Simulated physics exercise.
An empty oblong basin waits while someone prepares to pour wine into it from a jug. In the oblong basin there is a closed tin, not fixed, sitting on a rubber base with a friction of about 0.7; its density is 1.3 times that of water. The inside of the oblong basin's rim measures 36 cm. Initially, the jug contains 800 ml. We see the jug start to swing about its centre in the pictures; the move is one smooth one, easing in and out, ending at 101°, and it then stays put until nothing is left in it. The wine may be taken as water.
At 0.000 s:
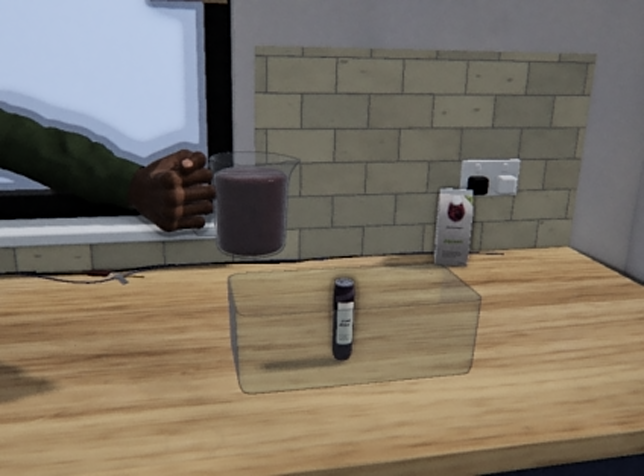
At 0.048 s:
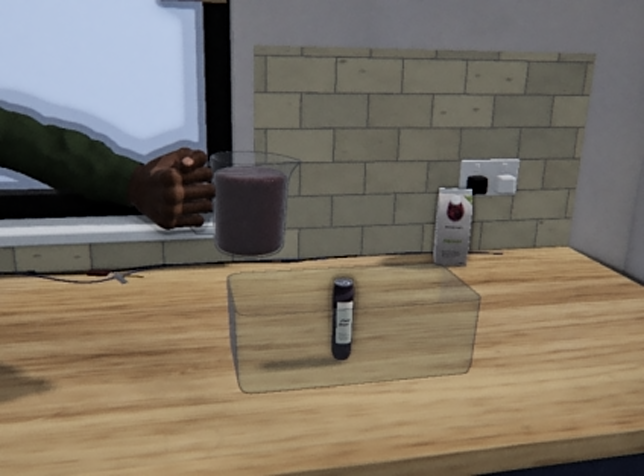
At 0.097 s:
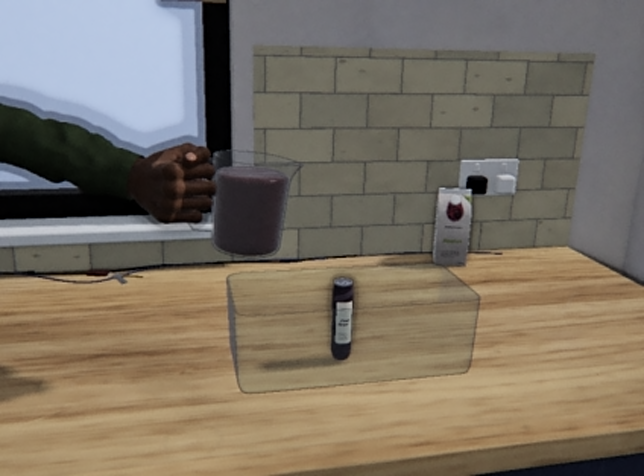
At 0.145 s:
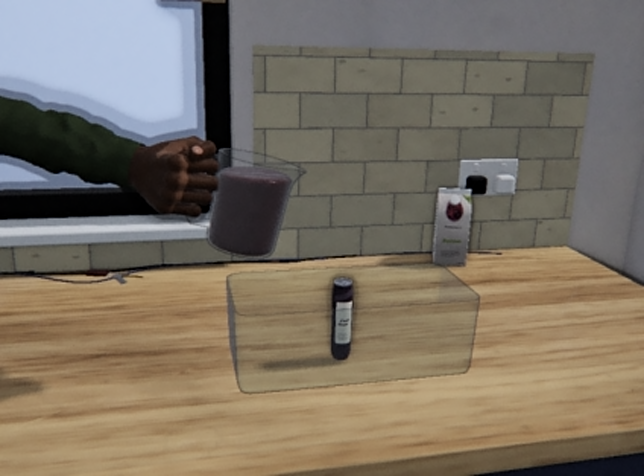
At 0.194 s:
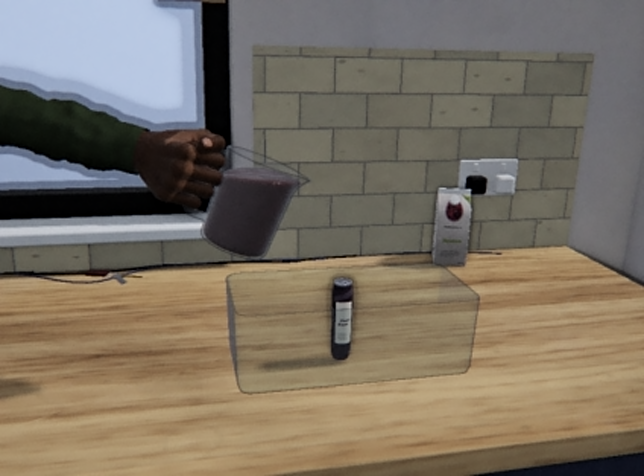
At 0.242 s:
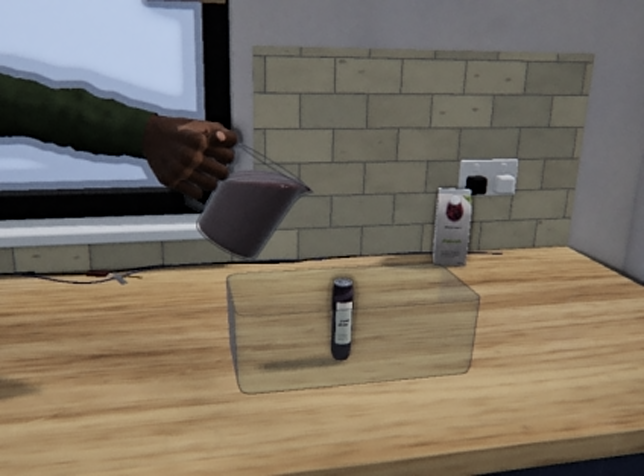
A dark-skinned hand in a green sleeve smoothly tilting a glass jug of dark liquid rightward above a clear oblong basin.
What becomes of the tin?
It tips.
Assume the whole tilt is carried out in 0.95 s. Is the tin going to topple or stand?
The tin tumbles.
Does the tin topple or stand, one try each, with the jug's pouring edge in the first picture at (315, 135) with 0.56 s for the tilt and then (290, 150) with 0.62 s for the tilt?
Trial 1 - tin stays standing; trial 2 - tin tips.
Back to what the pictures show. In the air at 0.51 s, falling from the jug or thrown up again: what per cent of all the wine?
Close to 24 per cent, I'd say.
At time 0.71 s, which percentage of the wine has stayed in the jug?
22 per cent or thereabouts.
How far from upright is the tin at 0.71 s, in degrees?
Some 10°.
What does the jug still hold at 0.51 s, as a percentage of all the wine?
Roughly 62 %.
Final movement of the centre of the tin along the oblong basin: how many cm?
Looks like roughly 8.5 cm in total.
After 0.51 s the tilt is 91° and 63 per cent is still to pour; the tin stands where it began.
After 0.71 s the tilt is 101° and 21 per cent is still to pour; the tin leans 8°.
After 0.92 s the tilt is 101° and 5 per cent is still to pour; the tin lies on its side.
After 1.14 s the tilt is 101° and 1 per cent is still to pour; the tin lies on its side.
In the end the tin lies on its side.
